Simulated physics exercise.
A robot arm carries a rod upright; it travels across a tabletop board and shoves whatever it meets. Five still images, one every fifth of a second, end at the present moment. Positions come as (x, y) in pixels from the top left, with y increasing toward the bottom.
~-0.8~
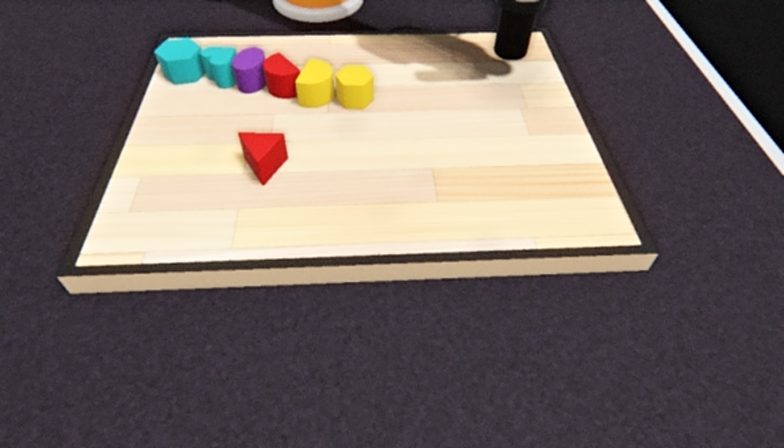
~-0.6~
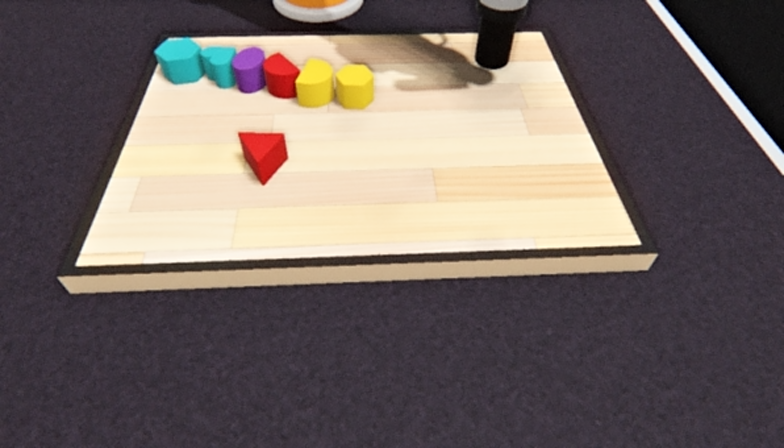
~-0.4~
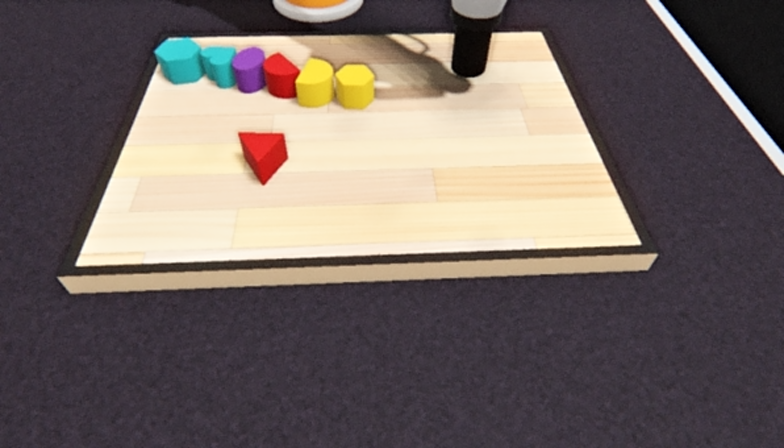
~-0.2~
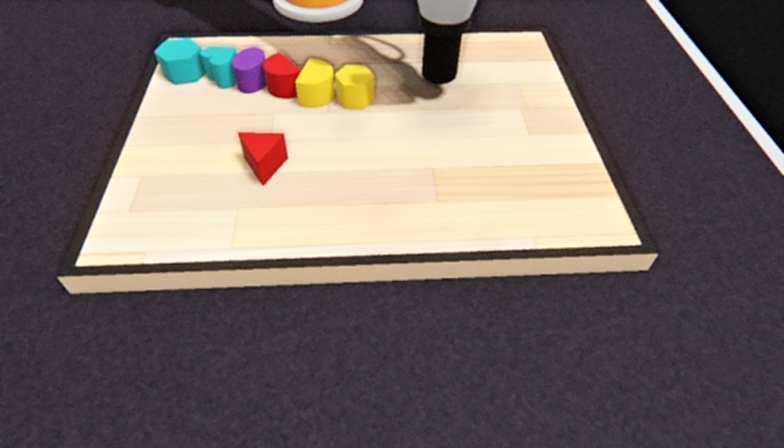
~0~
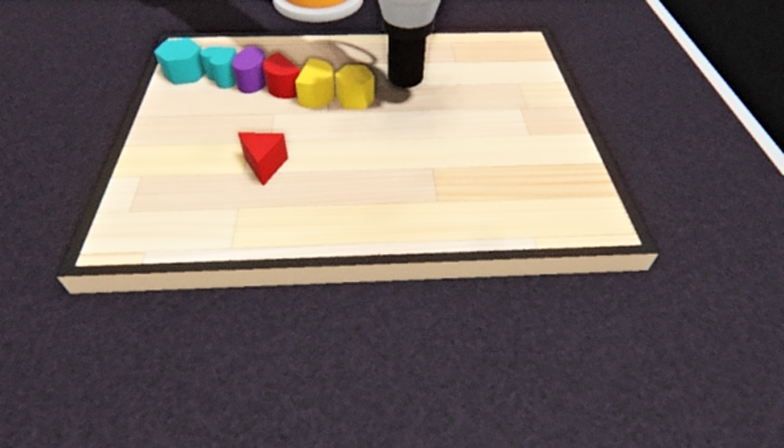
A black-tipped rod slid left across the back of a wooden board toward a row of teal, purple, red and yellow blocks, while the blocks and a separate red one stayed still.
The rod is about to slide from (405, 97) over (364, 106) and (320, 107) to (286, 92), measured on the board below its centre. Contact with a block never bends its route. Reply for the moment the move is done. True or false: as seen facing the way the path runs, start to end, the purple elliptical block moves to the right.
The statement is correct.
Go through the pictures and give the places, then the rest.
The first picture shows lower end of the rod at (510, 53), tops of blocks, turquoise six-sided block at (178, 48), turquoise heart-shaped block at (218, 53), purple elliptical block at (248, 57), red D-shaped block at (280, 64), yellow D-shaped block at (315, 71), yellow six-sided block at (354, 74).
The second picture shows rod at (491, 61), blocks as before.
The third picture shows rod at (468, 69), blocks as before.
The fourth picture shows rod at (439, 75), blocks as before.
The fifth picture shows rod at (405, 79), turquoise six-sided block at (178, 48), turquoise heart-shaped block at (218, 53), purple elliptical block at (248, 57), red D-shaped block at (280, 64), yellow D-shaped block at (315, 71), yellow six-sided block at (354, 74).
The first path, step by step. One third of the way, rod at (362, 88); turquoise six-sided block at (174, 48); turquoise heart-shaped block at (212, 52); purple elliptical block at (240, 54), turned 15° anticlockwise; red D-shaped block at (265, 63), turned 35° clockwise; yellow D-shaped block at (289, 74), turned 15° anticlockwise; yellow six-sided block at (325, 77), turned 15° clockwise.
Two thirds of the way, rod at (317, 89); turquoise six-sided block at (159, 46), turned 35° anticlockwise; turquoise heart-shaped block at (198, 42); purple elliptical block at (225, 45); red D-shaped block at (240, 60), turned 75° clockwise; yellow D-shaped block at (243, 78), turned 25° clockwise; yellow six-sided block at (277, 83).
At the end, rod at (283, 74); turquoise six-sided block at (159, 46), turned 35° anticlockwise; turquoise heart-shaped block at (198, 42); purple elliptical block at (225, 45); red D-shaped block at (236, 61), turned 95° clockwise; yellow D-shaped block at (214, 83), turned 65° clockwise; yellow six-sided block at (254, 83), turned 85° anticlockwise.
